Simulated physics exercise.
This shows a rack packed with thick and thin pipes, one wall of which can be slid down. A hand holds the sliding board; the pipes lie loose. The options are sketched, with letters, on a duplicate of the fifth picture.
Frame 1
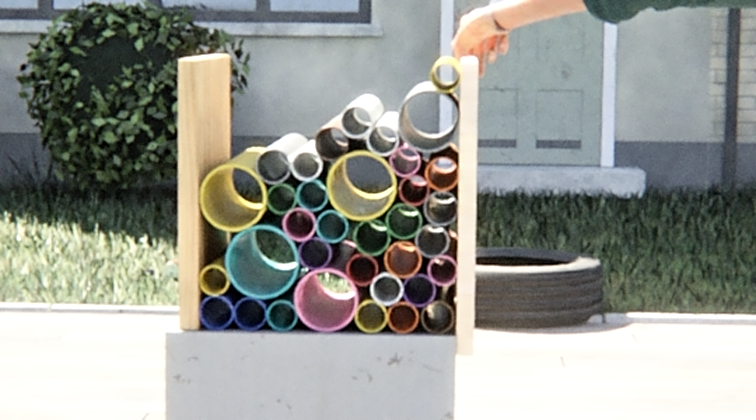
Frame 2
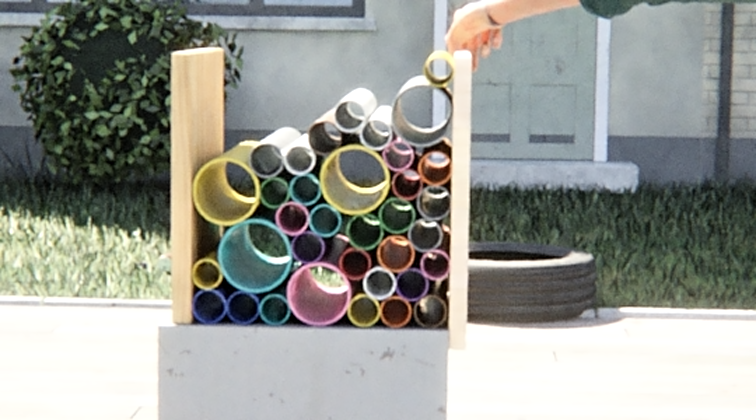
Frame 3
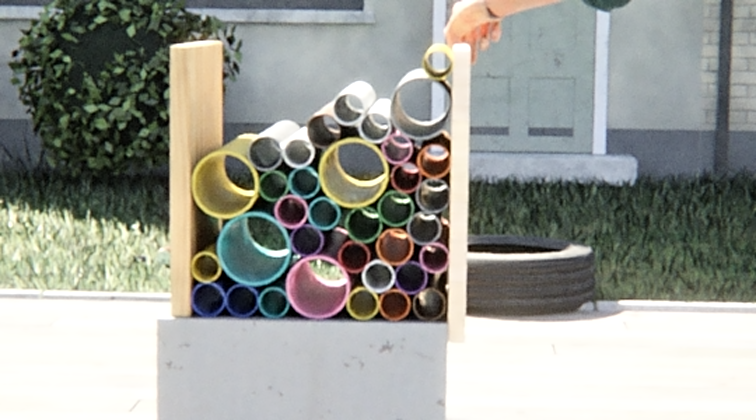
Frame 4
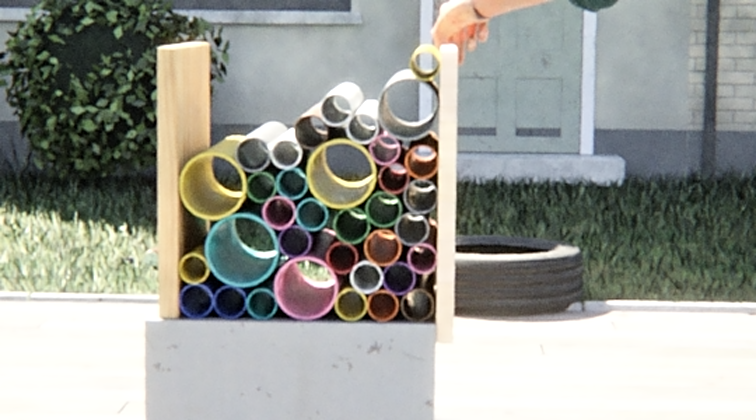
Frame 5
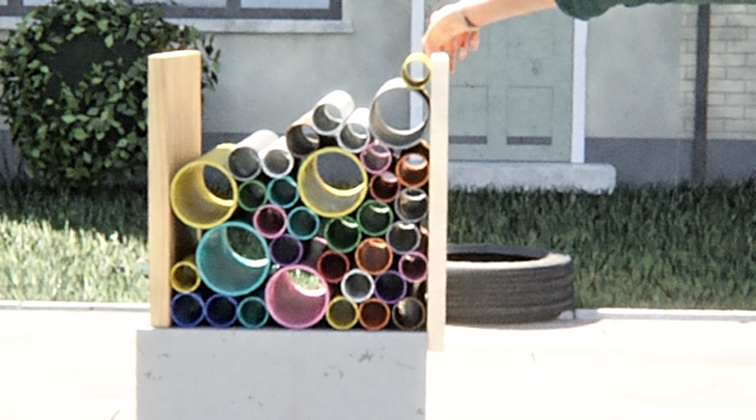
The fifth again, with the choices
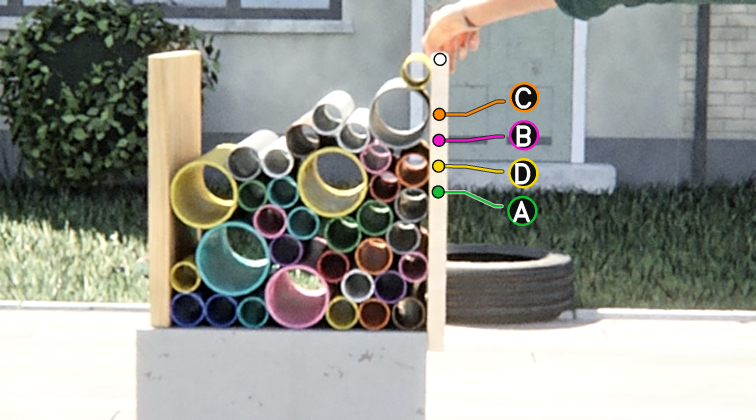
Outside a house with a bush, a strip of grass and a tyre, a rack of loose, colourful pipes stands on a pale block while a hand holds the top of its right board. The view shifts slightly, but the hand stays there and the board and pipes show no clear movement.
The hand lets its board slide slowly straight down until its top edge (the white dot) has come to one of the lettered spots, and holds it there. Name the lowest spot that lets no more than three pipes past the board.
The answer is mark A.
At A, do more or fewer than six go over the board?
It loses fewer than six.
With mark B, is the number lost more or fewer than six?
Fewer than six.
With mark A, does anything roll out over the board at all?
Yes, at A.
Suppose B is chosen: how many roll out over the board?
It comes to one.
On the marked copy, A at (438, 192); B at (439, 140); C at (439, 114); D at (439, 166); the white dot at (440, 59).
Following A. Soon after the start, top of the board (431, 120).
Later, top of the board (430, 188).
In the end, top of the board (430, 191), two out over the board.
As for the rest, B one out over the board; C one out over the board; D one out over the board.
